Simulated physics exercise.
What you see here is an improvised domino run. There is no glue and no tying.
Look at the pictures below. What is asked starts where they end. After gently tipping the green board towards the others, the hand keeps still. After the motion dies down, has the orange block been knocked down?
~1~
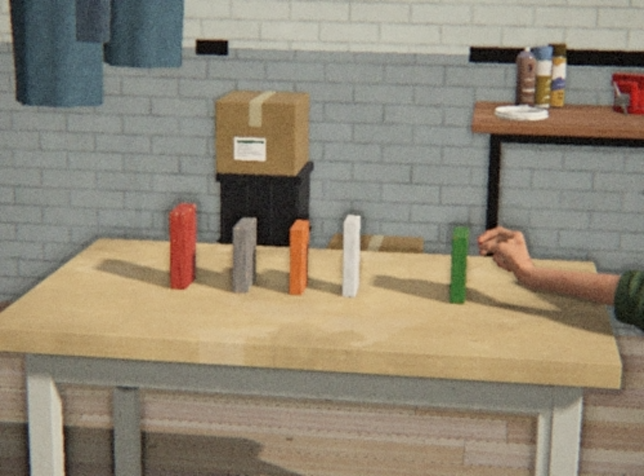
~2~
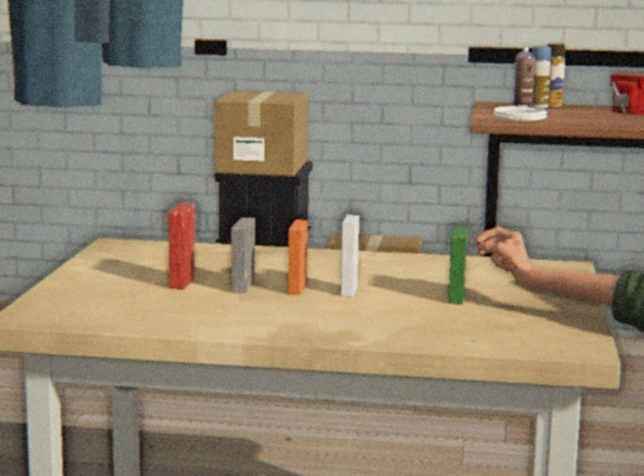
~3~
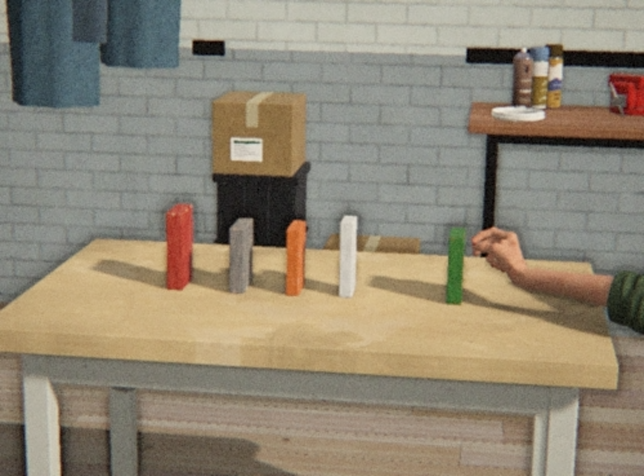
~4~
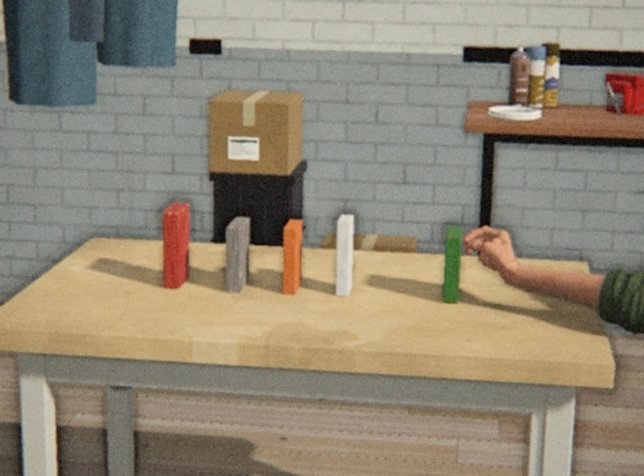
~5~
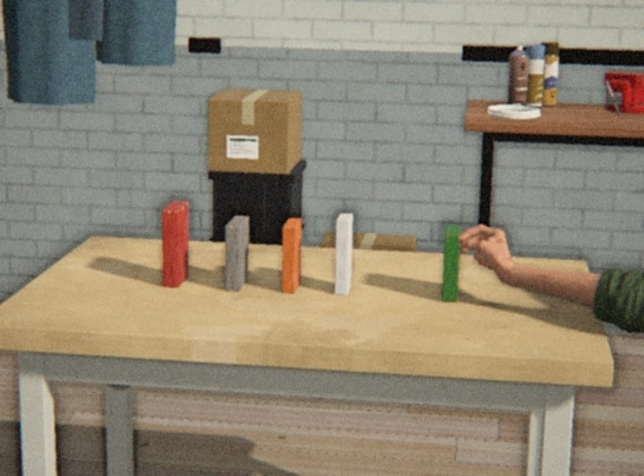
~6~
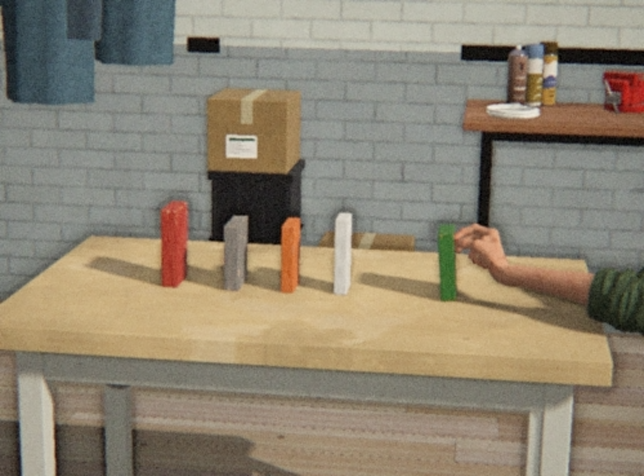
No, it stays up.
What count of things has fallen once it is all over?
The total comes to 1.
Then, 0.20 s on from there, green board 17° over.
Then, 0.40 s on from there, green board 57° over.
Then, 0.50 s on from there, green board 89° over.
In the end, all 3 unmoved. At the end, from the last picture's camera, orange block near (291, 256).
